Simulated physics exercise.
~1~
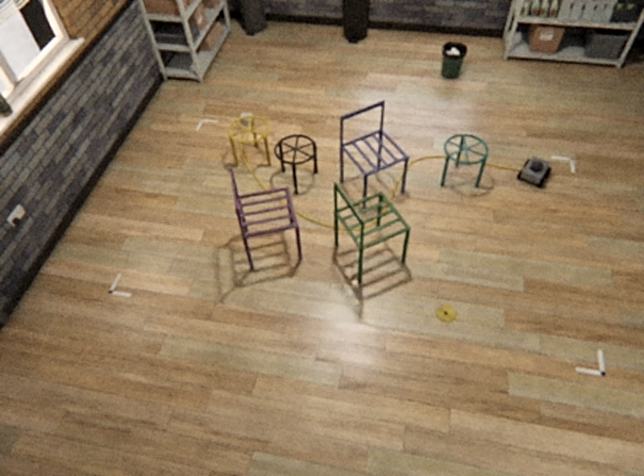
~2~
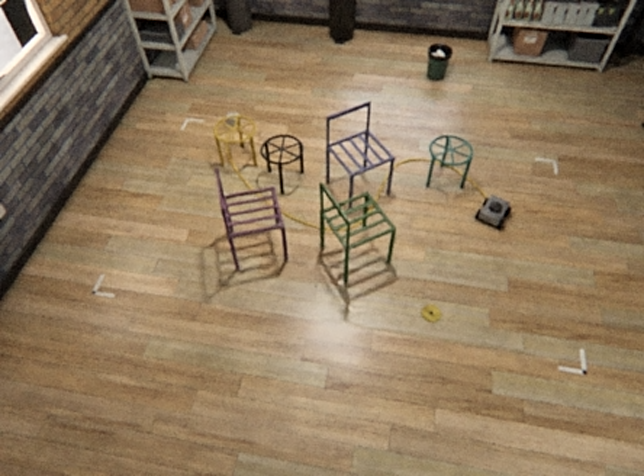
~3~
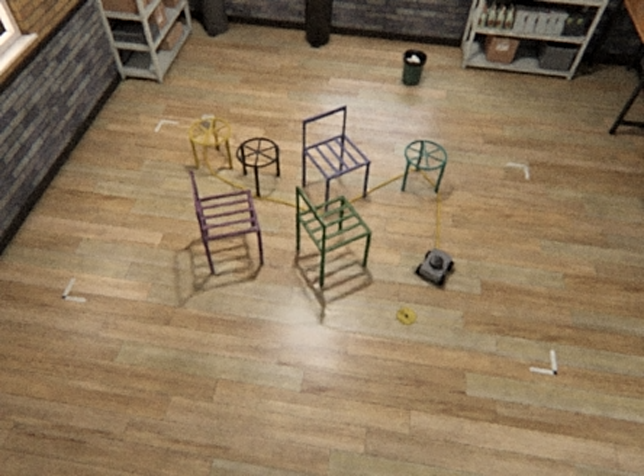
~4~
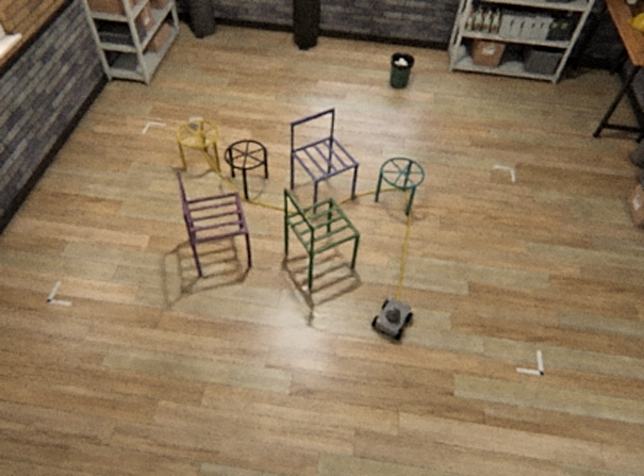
The clip opens on a wooden workshop floor with three chairs and three stools grouped together, while a small dark cart sits to the right with a thin yellow lead trailing back among the furniture. The cart rolls left and toward the viewer, passing the teal stool and drawing the lead along as the view pans slightly right. It continues down toward a yellow mark on the floor, and the lead stretches around the teal stool. The teal stool then shifts a little left and toward the viewer. At the end, the cart is over the mark, with the other furniture still in place.
